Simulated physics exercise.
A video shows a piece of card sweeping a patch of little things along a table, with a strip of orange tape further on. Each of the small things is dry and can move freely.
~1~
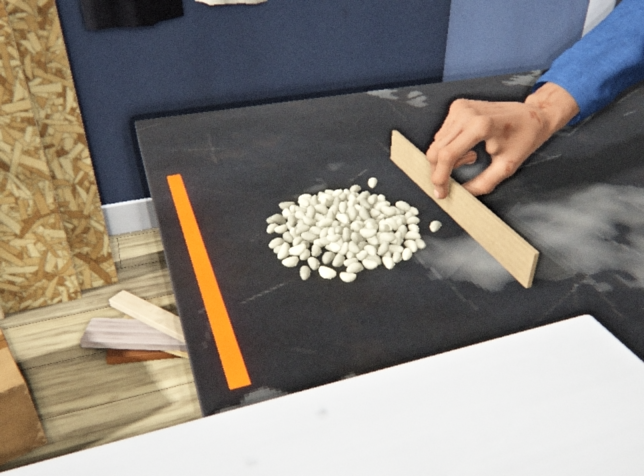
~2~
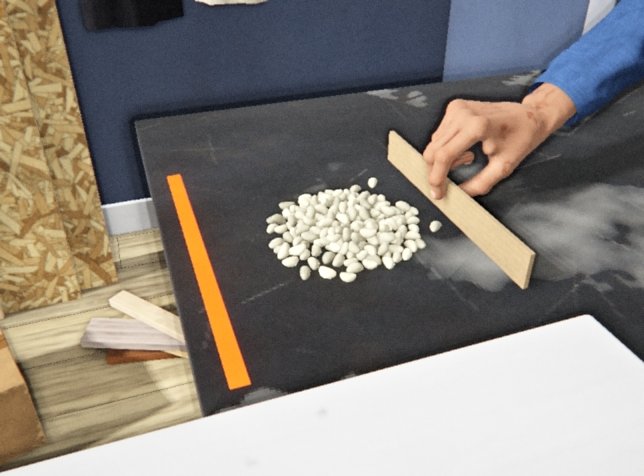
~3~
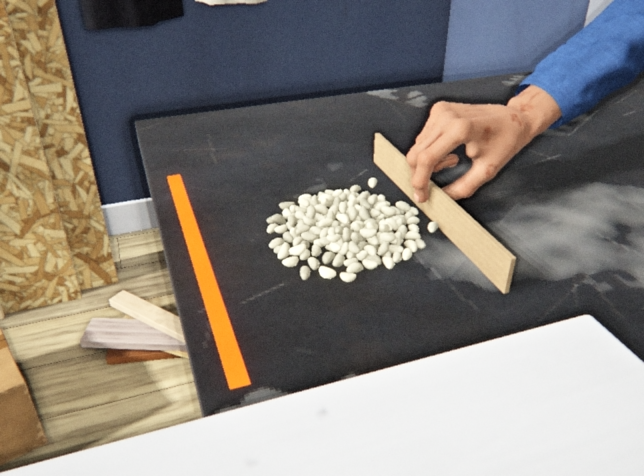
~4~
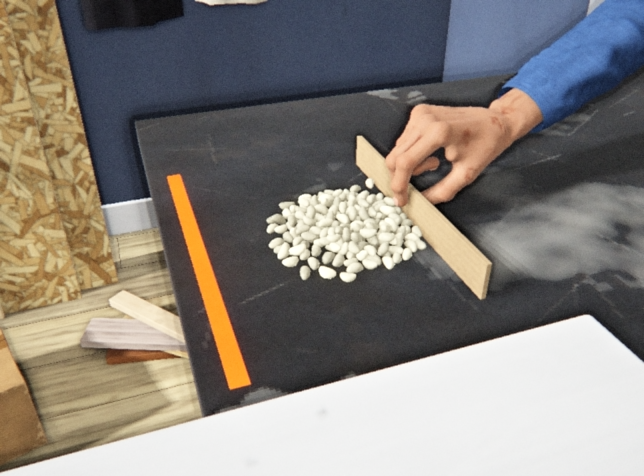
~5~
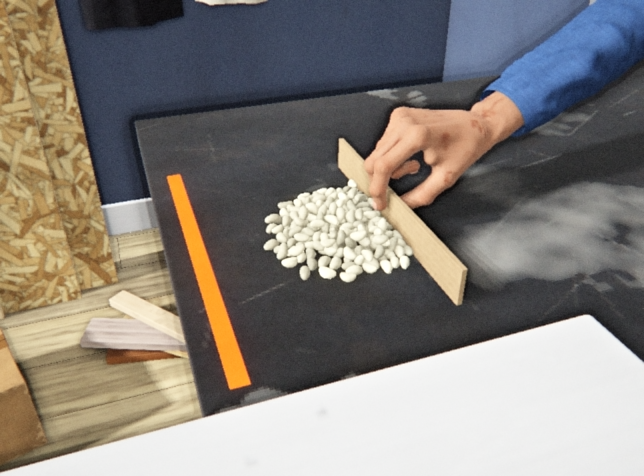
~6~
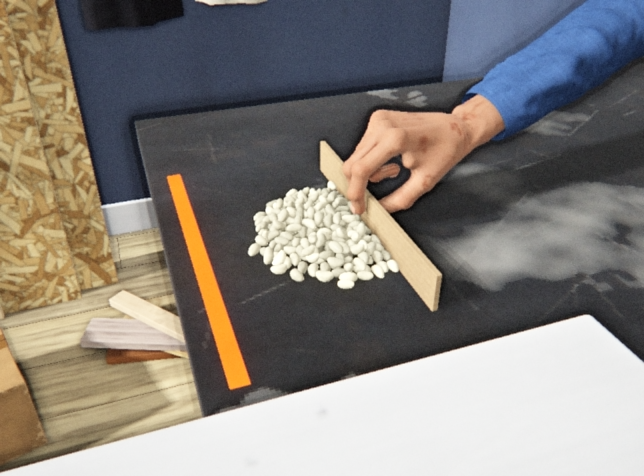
A heap of white beans lies on a dark, chalk-smudged tabletop, seen from above at an angle by a still camera in a room with a navy wall. A strip of orange tape runs near the table's left edge, and a blue-sleeved hand holds a tan piece of card upright on the right. The hand slides the card left, meeting the beans and pushing the heap a short way toward the tape.
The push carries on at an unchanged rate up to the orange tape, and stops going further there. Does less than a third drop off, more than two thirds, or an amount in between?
More than two thirds.
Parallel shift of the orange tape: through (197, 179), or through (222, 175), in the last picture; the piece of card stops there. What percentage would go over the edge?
Roughly 60 % and 30 %.
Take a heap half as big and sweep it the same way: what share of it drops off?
Some 80 per cent.
Soon after the last picture, piece of card still moving, near (278, 212); heap all on the table, its front near (164, 269).
A little later, piece of card stopped at the orange tape; heap most over the edge.
At rest, piece of card stopped at the orange tape; heap most over the edge.
